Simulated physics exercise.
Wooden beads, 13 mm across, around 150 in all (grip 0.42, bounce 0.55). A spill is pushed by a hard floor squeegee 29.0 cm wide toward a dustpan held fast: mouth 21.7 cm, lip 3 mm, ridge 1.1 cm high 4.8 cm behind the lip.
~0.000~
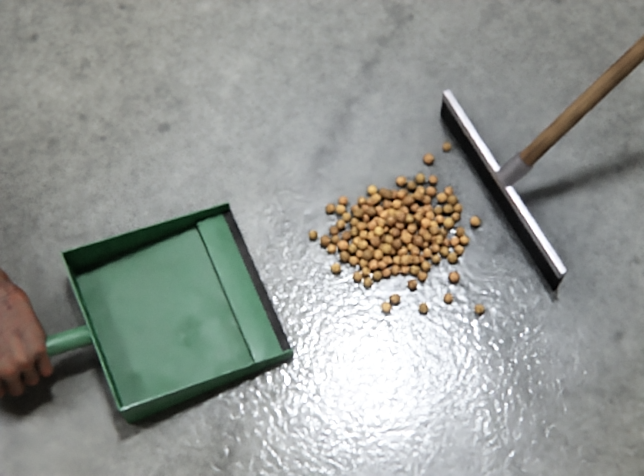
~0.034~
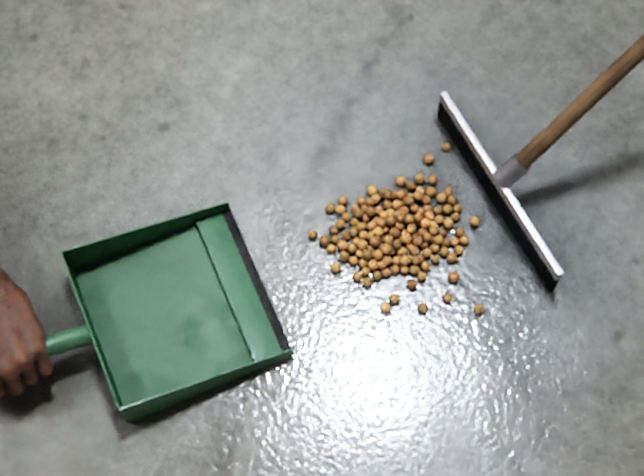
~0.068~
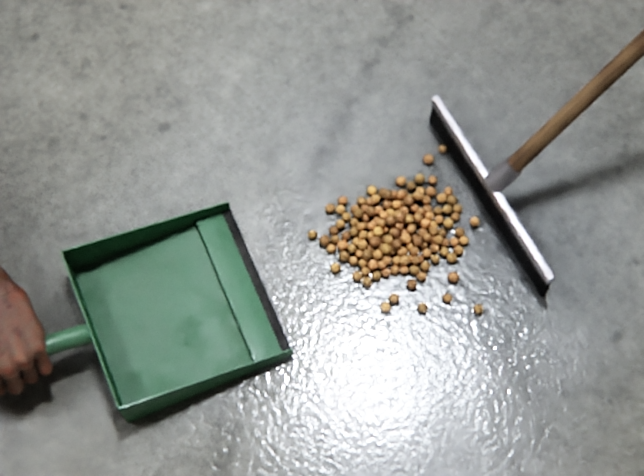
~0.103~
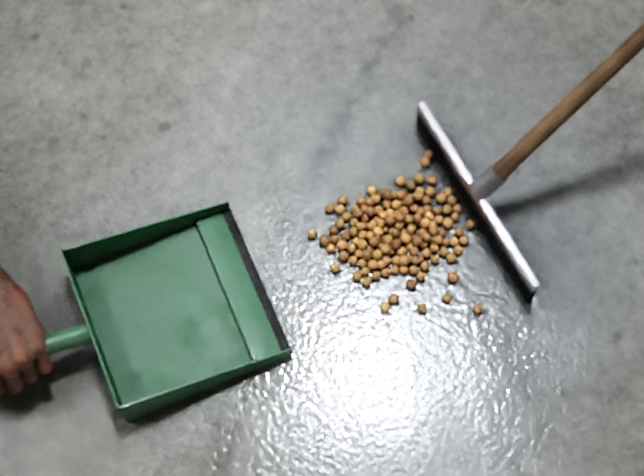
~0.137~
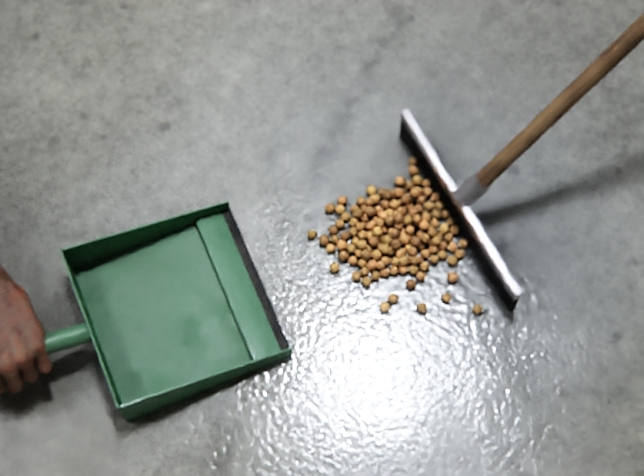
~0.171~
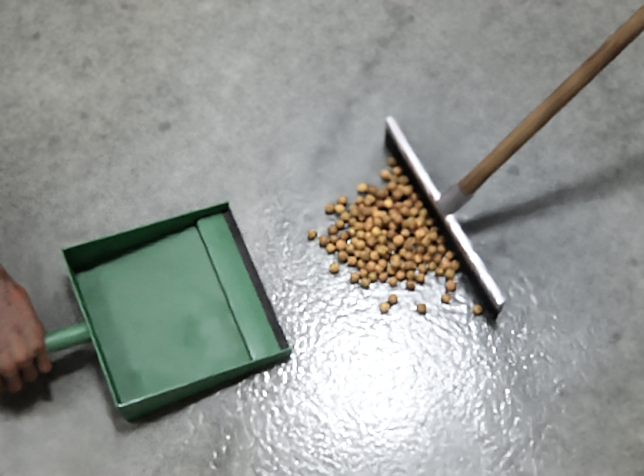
On a wet grey floor, a wooden-handled squeegee pushing a scatter of small brown beads leftward while a hand holds a green dustpan.
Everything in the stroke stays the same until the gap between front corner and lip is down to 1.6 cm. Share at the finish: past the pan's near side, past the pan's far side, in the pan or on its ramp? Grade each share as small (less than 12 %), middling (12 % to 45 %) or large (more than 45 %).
Near side - middling, far side - small, pan - large.
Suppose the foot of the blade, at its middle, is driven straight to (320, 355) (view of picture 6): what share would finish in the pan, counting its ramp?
Close to 40 in a hundred.
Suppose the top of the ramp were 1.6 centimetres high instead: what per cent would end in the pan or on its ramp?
50 %.
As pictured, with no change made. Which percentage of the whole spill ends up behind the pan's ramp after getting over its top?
Around 30 in a hundred.
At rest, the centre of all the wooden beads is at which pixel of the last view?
Somewhere around (232, 313) in the final frame.
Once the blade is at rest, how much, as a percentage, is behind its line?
About 0 percent.
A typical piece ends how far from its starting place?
That distance is around 26 cm.
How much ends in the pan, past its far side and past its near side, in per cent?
In per cent - near side 20, far side 5, pan 50.
After 0.33 s, middle of the blade 13 cm from the lip; 0 % over the lip, far side 5 %, near side 10 %.
After 0.44 s, middle of the blade 6 cm from the lip; 15 % over the lip, far side 5 %, near side 15 %.
After 0.68 s, middle of the blade 3 cm from the lip; 55 % over the lip, far side 5 %, near side 20 %.
At rest (1.6 s), near side 20 %, far side 5 %, pan 50 %, in front of the lip or behind the blade 25 %.
